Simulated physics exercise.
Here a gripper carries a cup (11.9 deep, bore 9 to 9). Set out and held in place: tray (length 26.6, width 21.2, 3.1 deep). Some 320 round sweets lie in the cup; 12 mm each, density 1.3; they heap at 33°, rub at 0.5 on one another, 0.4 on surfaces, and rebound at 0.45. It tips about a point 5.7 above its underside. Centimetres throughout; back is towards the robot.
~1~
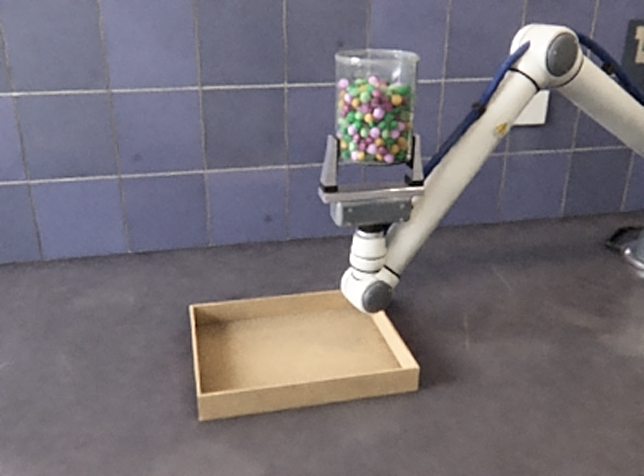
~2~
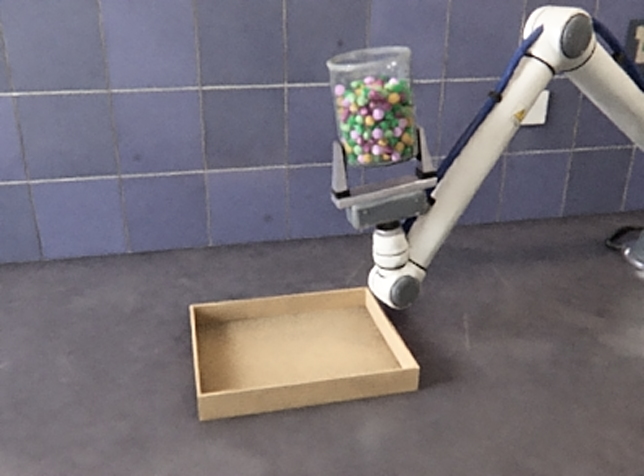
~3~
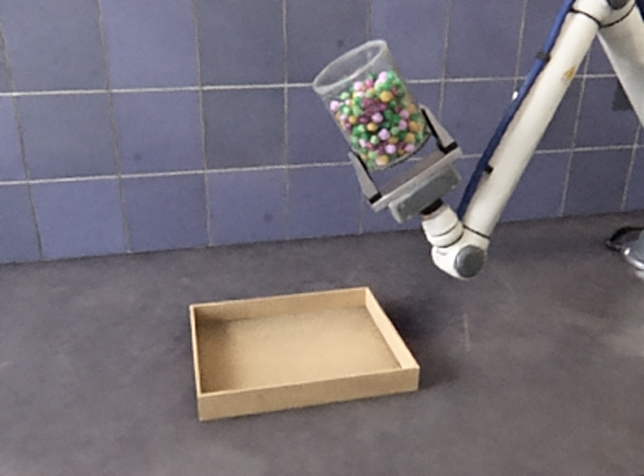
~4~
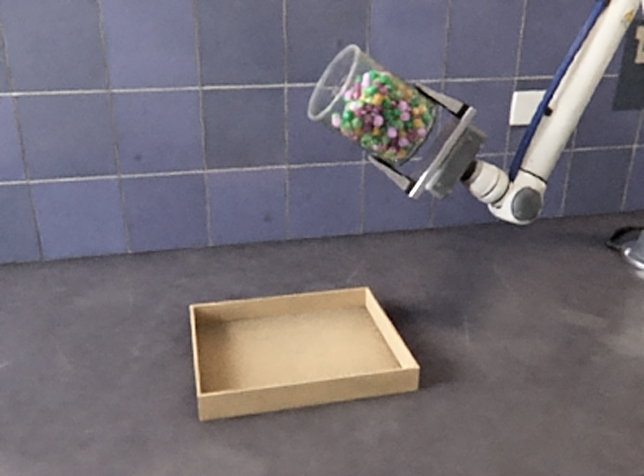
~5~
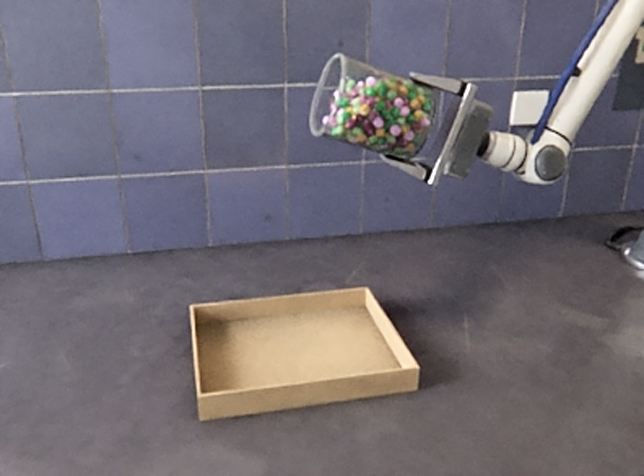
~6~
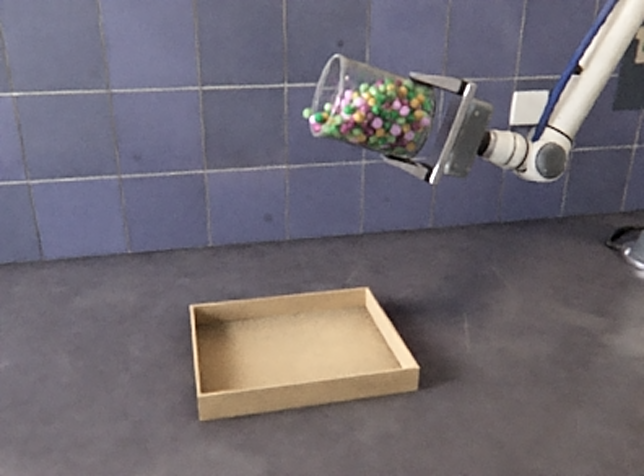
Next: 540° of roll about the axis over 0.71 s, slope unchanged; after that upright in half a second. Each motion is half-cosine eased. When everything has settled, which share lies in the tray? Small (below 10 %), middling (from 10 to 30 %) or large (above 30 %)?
Share in the tray: Small (below 10 %).
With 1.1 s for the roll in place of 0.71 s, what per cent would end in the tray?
In that case some 10 per cent.
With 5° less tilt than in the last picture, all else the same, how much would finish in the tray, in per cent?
Then about 0 per cent.
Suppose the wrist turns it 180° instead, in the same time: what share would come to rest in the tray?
It would be near 5 per cent.
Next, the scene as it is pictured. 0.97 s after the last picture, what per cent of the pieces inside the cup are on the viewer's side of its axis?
Some 50 per cent.
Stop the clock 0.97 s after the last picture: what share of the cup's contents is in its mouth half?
Some 35 per cent.
Then, 0.48 s later, tipped 72°, highest piece 38 above the table; 319 in the cup, 3 in the tray, 3 in flight or on a rim.
Then, 0.97 s later, tipped 34°, highest piece 37 above the table; 310 in the cup, 10 in the tray, 5 in flight or on a rim.
Then, 1.41 s later, upright, highest piece 39 above the table; 310 in the cup, 14 in the tray, 1 on the table or floor.
Then, 2.11 s later, upright, highest piece 39 above the table; 310 in the cup, 14 in the tray, 1 on the table or floor.
At rest, 310 in the cup, 14 in the tray, 1 on the table or floor. That is 4 % in the tray.
